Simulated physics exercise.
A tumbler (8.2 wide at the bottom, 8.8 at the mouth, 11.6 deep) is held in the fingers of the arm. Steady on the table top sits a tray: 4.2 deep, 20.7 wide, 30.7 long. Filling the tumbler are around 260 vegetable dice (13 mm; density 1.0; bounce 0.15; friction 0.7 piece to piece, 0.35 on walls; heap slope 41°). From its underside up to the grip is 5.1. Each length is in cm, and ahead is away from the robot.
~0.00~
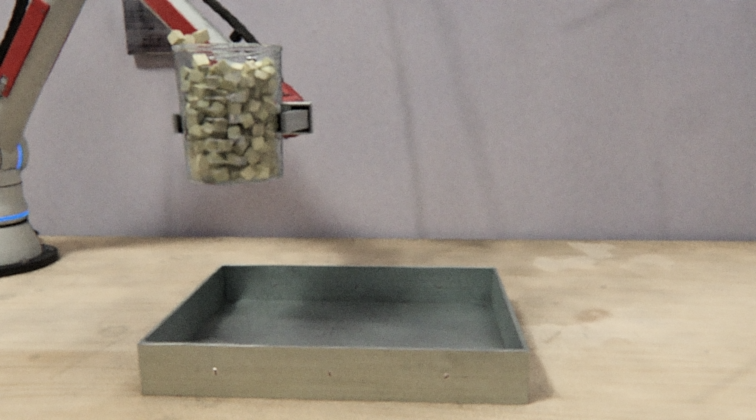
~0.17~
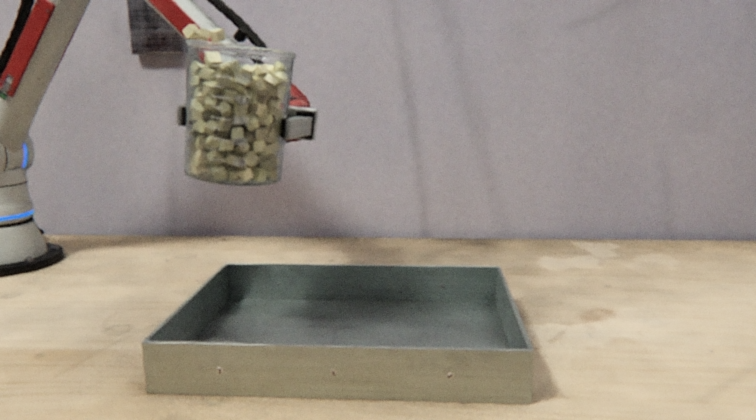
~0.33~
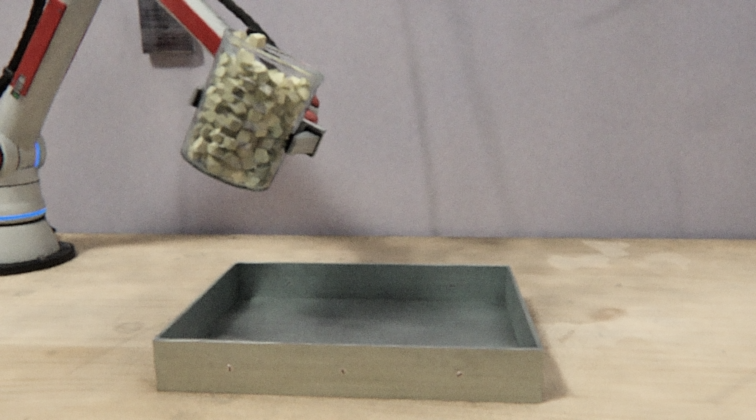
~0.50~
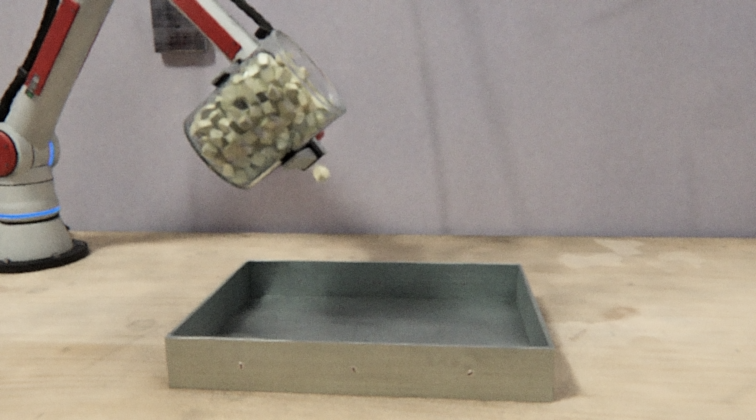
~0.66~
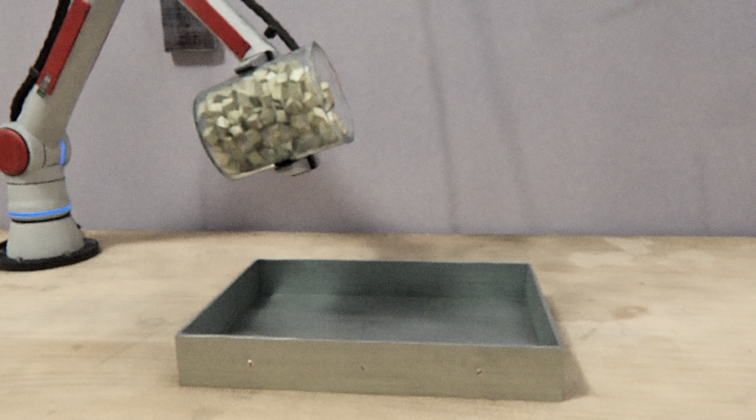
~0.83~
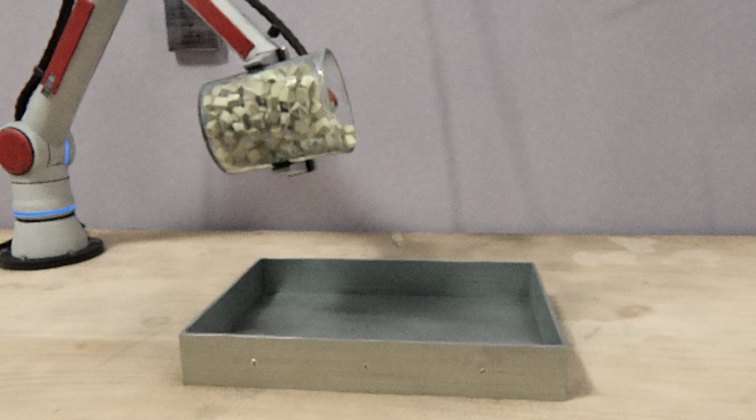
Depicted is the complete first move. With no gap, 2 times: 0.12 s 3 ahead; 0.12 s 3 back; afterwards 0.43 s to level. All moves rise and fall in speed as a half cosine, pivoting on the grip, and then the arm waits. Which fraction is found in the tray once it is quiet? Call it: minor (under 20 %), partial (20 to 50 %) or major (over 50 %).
My call is partial.
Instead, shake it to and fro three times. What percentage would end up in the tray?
40 per cent or so.
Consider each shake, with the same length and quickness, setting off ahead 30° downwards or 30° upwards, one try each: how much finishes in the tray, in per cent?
15 and 35 %.
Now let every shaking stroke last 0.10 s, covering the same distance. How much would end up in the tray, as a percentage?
That gives about 35 percent.
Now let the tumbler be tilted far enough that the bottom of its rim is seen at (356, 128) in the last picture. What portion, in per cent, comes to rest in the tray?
Result: Approximately 15 %.
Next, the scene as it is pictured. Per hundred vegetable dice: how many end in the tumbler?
70 %.
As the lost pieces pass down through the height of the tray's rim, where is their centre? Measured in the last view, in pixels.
About at (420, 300).
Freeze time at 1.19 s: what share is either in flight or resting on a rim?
Around 3 per cent of the load.
After 1.19 s, tilted 78° forward, highest piece 24 above the table; 216 in the tumbler, 33 in the tray, 9 in flight or on a rim.
After 1.56 s, tilted 30° forward, highest piece 26 above the table; 180 in the tumbler, 77 in the tray, 1 in flight or on a rim.
After 1.94 s, level, highest piece 26 above the table; 180 in the tumbler, 78 in the tray.
After 2.99 s, level, highest piece 26 above the table; 180 in the tumbler, 78 in the tray.
At rest, 180 in the tumbler, 78 in the tray. That is 30 % in the tray.
